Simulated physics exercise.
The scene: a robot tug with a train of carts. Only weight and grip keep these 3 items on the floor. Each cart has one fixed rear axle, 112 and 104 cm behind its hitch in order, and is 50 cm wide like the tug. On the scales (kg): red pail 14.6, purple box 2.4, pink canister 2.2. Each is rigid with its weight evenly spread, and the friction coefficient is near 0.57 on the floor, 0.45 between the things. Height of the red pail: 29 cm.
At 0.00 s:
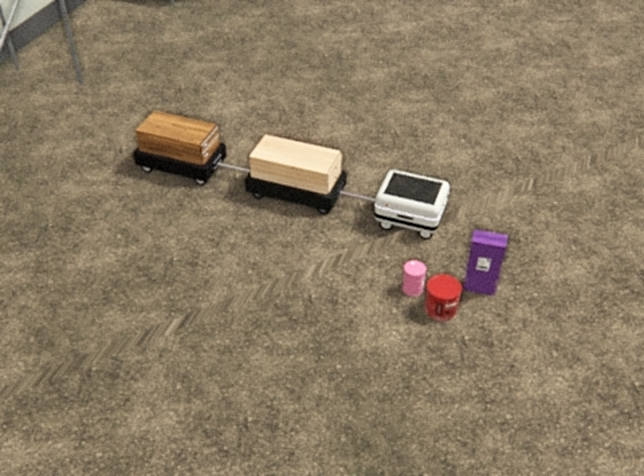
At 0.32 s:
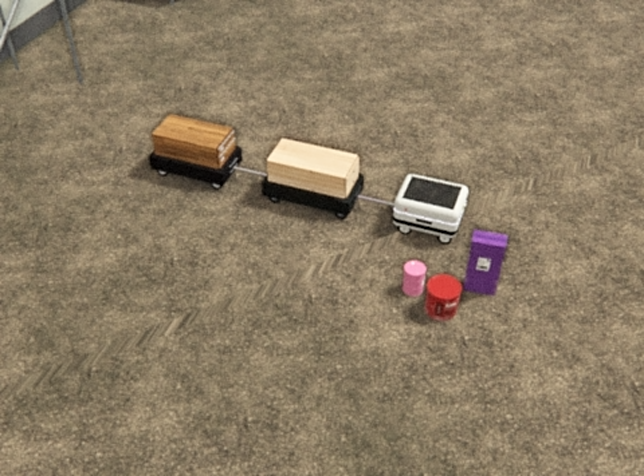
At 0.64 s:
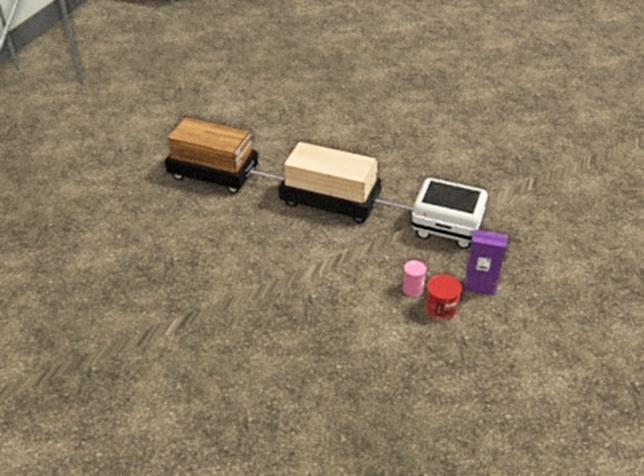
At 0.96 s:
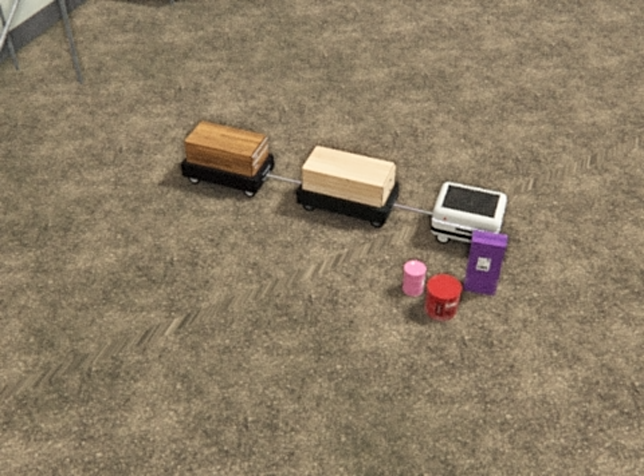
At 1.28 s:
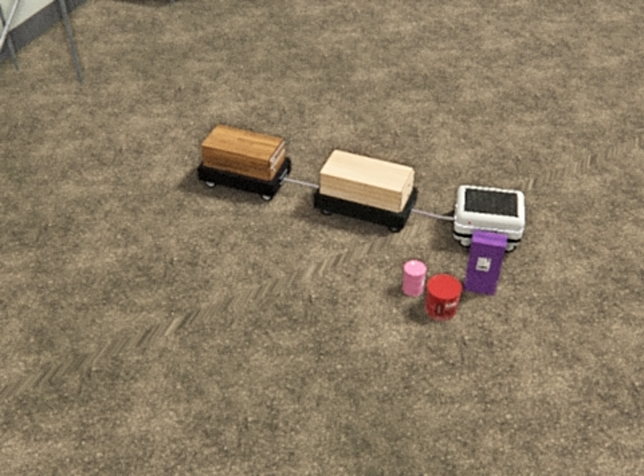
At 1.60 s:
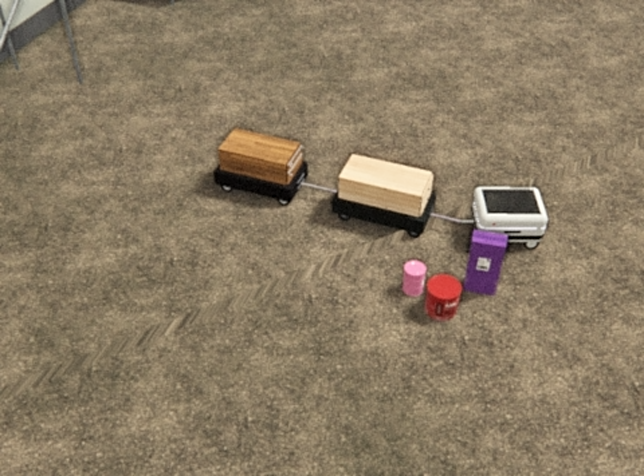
A small white robot tug pulled two carts loaded with wooden blocks steadily to the right across the brown floor, passing behind a purple box that stood beside a red pail and a pink canister.
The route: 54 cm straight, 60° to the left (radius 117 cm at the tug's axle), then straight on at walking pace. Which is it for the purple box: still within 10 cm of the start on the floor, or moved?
The purple box keeps its place.
Around 3.00 s, tug 177 cm along.
Around 5.10 s, tug 301 cm along.
Around 7.20 s, tug 425 cm along.
Finally (9.0 s), all 3 still in place (within 10 cm). Final places as that camera would see them, purple box near (485, 264).
